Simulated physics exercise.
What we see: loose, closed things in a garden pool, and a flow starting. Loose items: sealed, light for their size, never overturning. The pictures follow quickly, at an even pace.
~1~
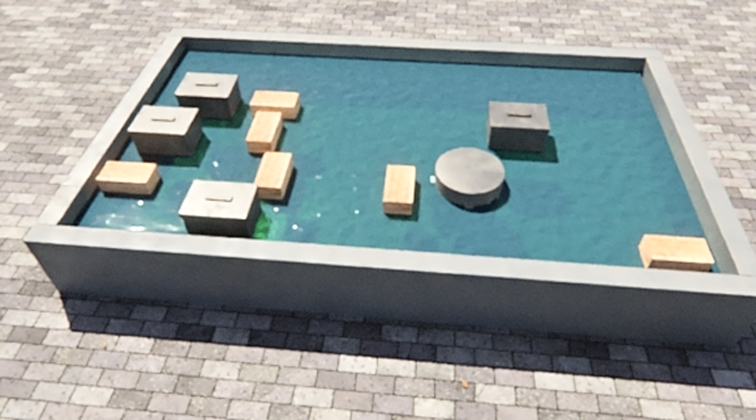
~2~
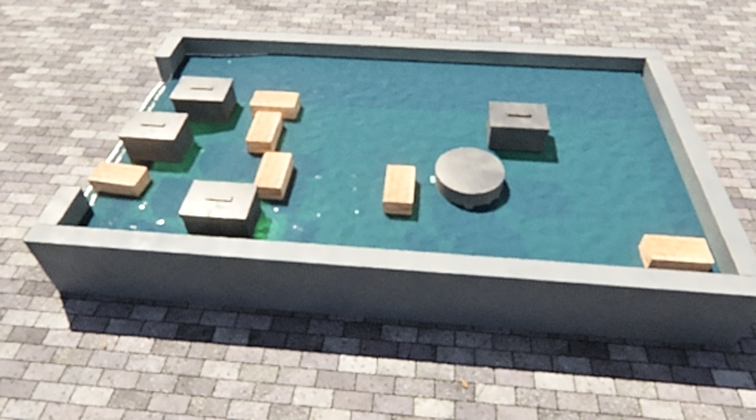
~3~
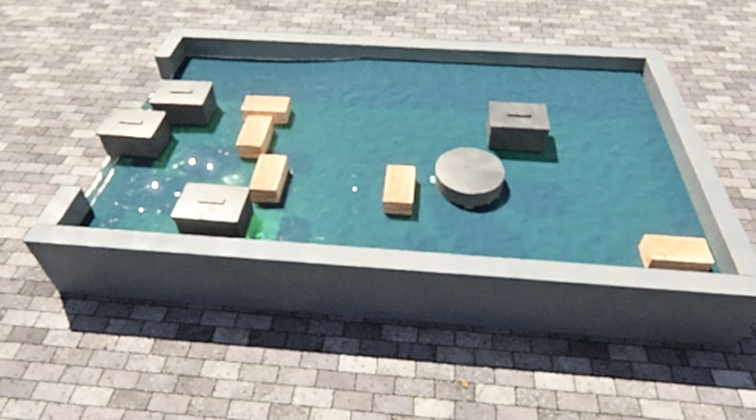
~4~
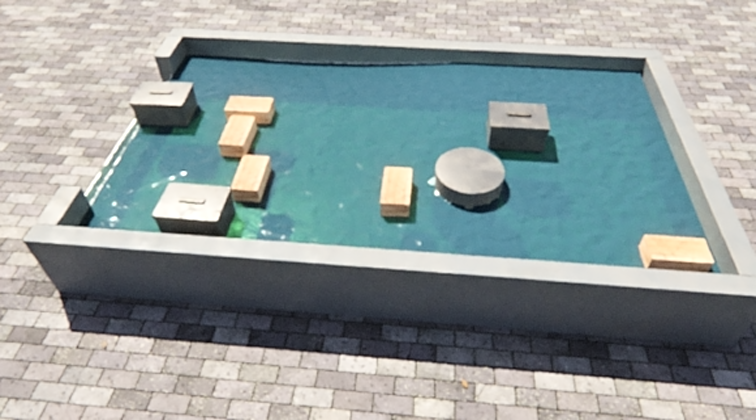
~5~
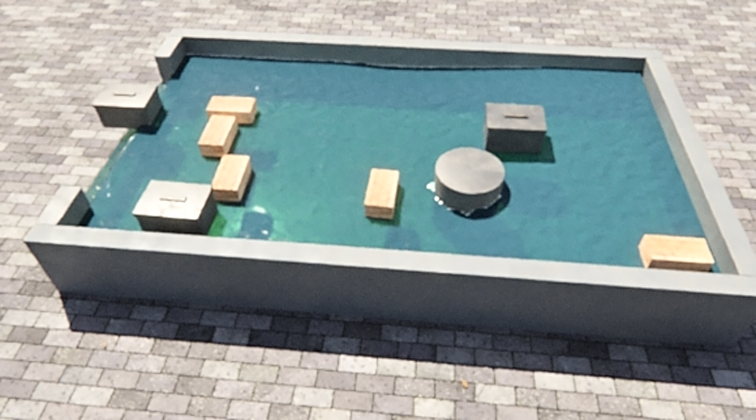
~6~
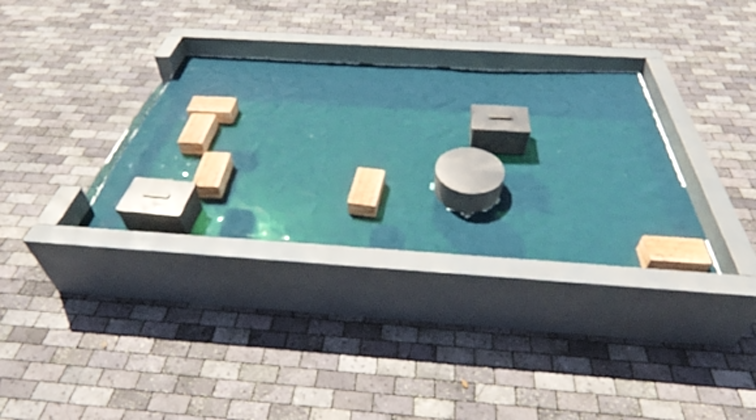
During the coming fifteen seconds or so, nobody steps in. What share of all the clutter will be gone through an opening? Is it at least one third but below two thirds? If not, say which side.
No, two thirds or more.
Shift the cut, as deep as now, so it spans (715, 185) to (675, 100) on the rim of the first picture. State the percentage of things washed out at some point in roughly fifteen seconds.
About 20 percent, I'd say.
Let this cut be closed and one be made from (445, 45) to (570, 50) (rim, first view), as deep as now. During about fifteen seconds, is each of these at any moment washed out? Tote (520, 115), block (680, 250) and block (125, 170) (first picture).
Turn by turn - departs, stays put, stays put.
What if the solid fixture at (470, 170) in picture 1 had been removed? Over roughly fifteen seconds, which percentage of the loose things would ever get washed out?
About 70 per cent.
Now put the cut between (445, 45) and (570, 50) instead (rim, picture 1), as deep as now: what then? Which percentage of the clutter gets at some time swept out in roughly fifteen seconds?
20 %.
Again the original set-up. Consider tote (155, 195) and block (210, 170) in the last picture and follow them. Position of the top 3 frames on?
(113, 184) and (153, 162), roughly.
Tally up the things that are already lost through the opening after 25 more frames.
7.
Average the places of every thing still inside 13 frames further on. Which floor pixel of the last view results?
It lands somewhere near (408, 220).
A moment on, 3 of 10 are out; 7 afloat.
Next, 7 of 10 are out; 3 afloat.
Later, 7 of 10 are out; 3 afloat.
In the end, 8 of 10 are out; 2 afloat.
